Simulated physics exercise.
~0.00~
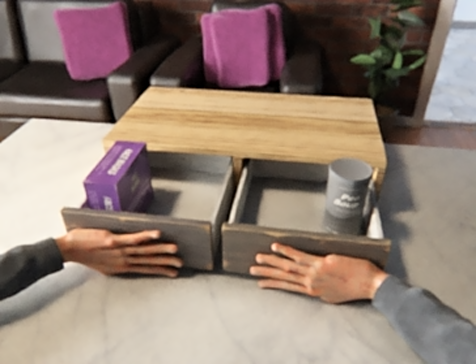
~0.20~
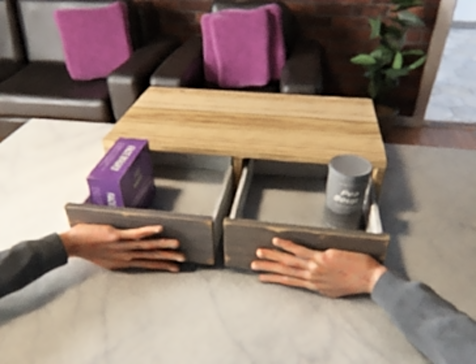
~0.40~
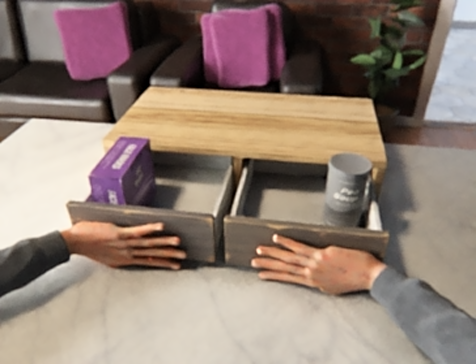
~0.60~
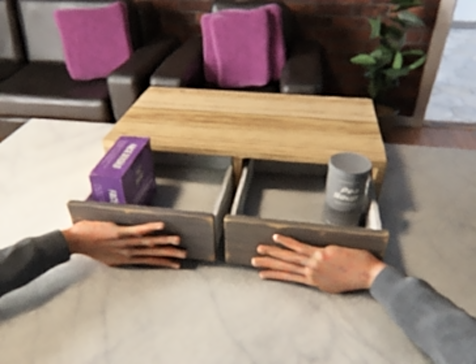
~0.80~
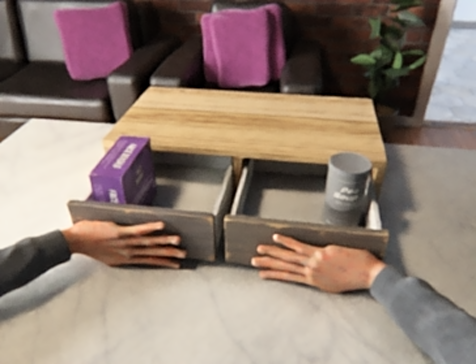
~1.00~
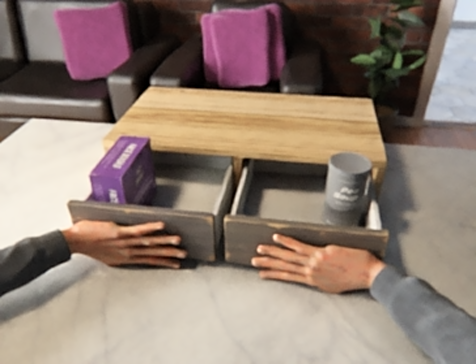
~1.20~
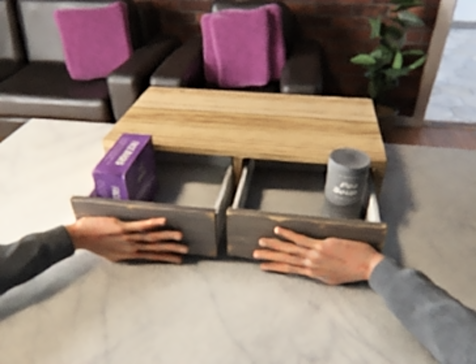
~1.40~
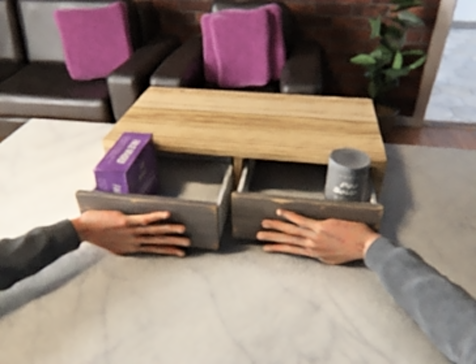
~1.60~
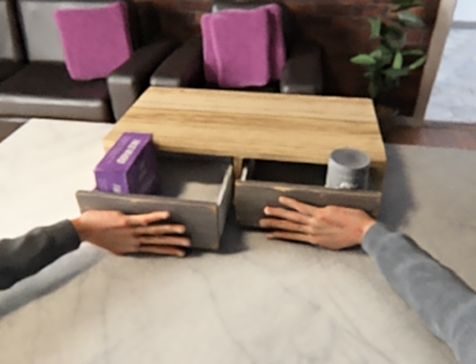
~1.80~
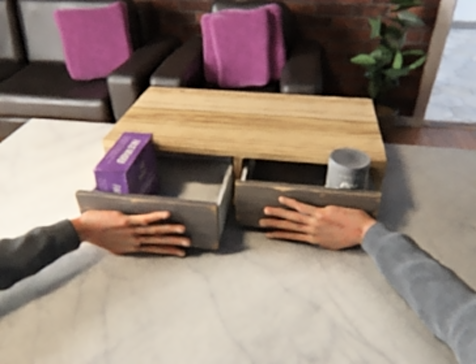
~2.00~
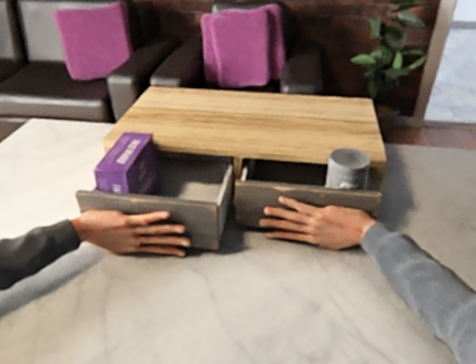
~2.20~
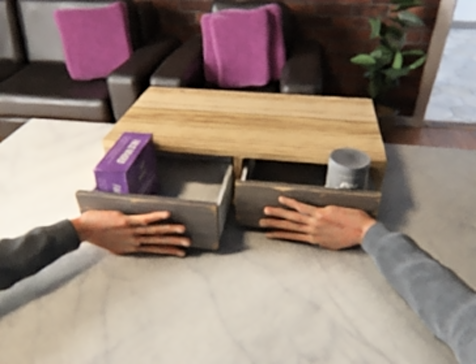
In a lounge seen from slightly above a pale marble table, a small wooden chest sits with its two drawers pulled open, while dark leather chairs with magenta cushions and a green plant stand behind. A purple box rests in the left drawer and an upright grey pot in the right one. Two hands in grey sleeves lie against the drawer fronts, barely nudging them at first and then holding still. They push both drawers inward, the right one going further. The hands then stop, with both drawers still partly open and their contents inside.
